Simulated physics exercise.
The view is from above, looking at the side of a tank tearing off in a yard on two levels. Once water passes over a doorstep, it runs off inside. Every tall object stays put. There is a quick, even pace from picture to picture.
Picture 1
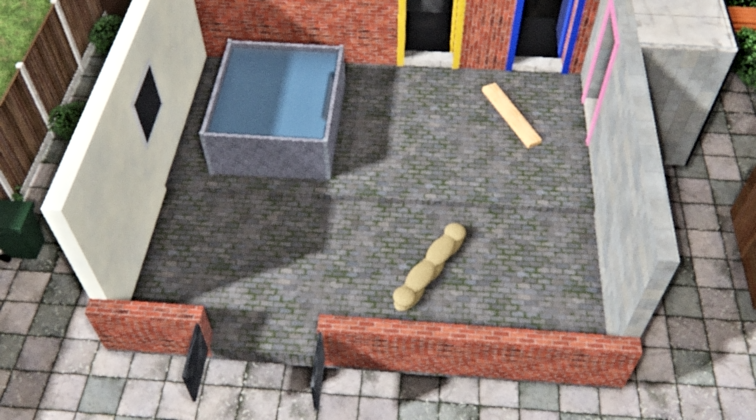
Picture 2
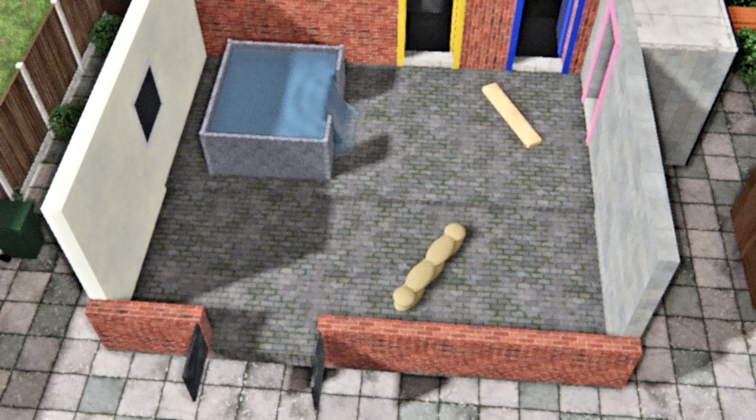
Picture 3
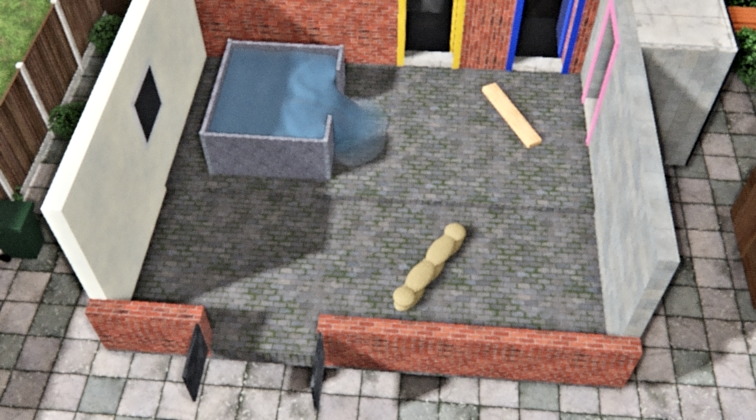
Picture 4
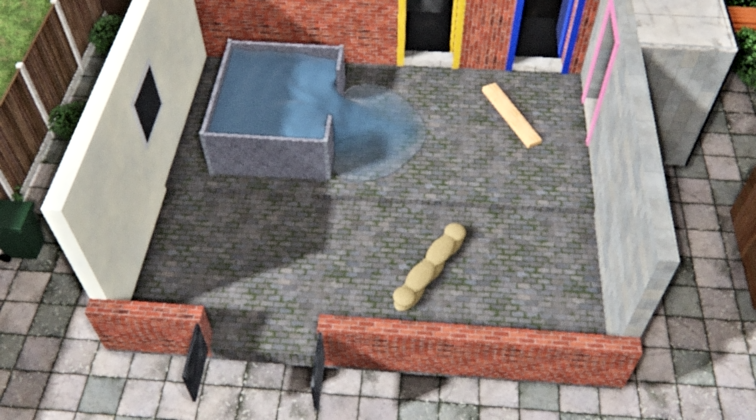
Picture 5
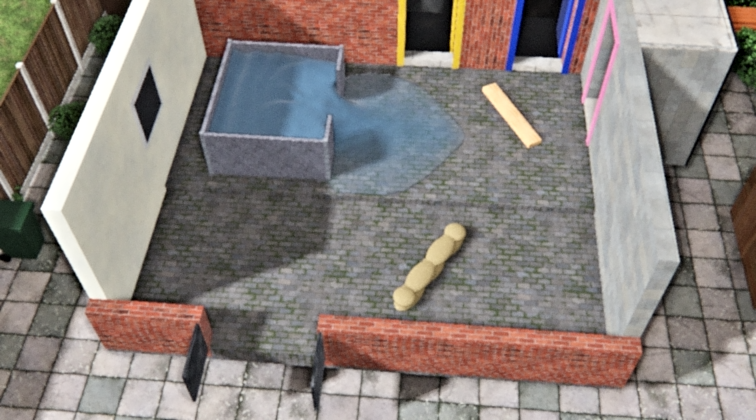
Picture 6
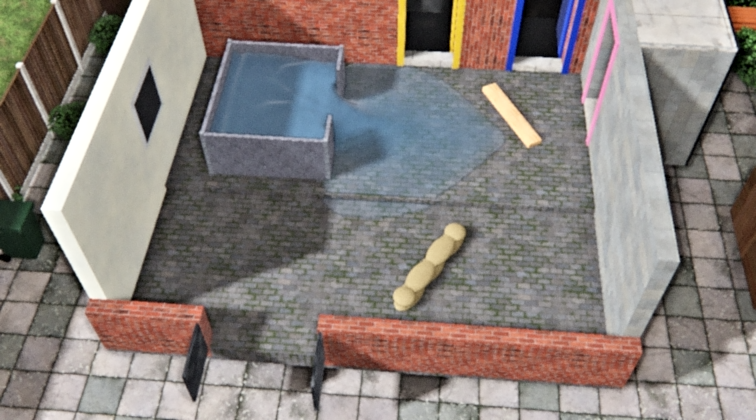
Water pouring from a gap in the right side of a square grey tank, spreading rightward across a walled, paved yard.
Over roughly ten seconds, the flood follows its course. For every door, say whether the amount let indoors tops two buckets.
In order: The yellow door is going to stay within two buckets. The pink door is going to be swamped. The blue door is going to be swamped.
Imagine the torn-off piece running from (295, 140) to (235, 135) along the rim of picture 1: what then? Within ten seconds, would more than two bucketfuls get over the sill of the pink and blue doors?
One by one: Pink ends up below, blue ends up below.
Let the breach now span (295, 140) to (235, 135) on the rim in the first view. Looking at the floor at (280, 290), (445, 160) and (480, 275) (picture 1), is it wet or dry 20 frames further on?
One after the other: Flooded, dry, covered.
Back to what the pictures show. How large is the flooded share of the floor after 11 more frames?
I'd say 45 per cent.
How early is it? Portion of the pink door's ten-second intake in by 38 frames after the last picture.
Around 100 percent.
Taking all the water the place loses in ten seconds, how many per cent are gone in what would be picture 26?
About 50 per cent.
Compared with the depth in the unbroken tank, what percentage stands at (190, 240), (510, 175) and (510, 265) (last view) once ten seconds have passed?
My figures are about 14, 8 and 18 percent.
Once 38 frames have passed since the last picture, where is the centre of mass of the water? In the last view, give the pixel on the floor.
The spot I would choose is (420, 183).
A moment on, water covers 40 % of the floor; the yellow door wet at the sill, nothing in, the pink door wet at the sill, nothing in, the blue door wet at the sill, nothing in.
Next, water covers 45 % of the floor; the yellow door under two buckets in, the pink door over two buckets in, the blue door under two buckets in.
Then, water covers 60 % of the floor; the yellow door under two buckets in, the pink door far over two buckets in, the blue door over two buckets in.
Later, water covers 80 % of the floor; the yellow door under two buckets in, the pink door far over two buckets in, the blue door over two buckets in.
In the end, water covers 90 % of the floor; the yellow door under two buckets in, the pink door far over two buckets in, the blue door over two buckets in.
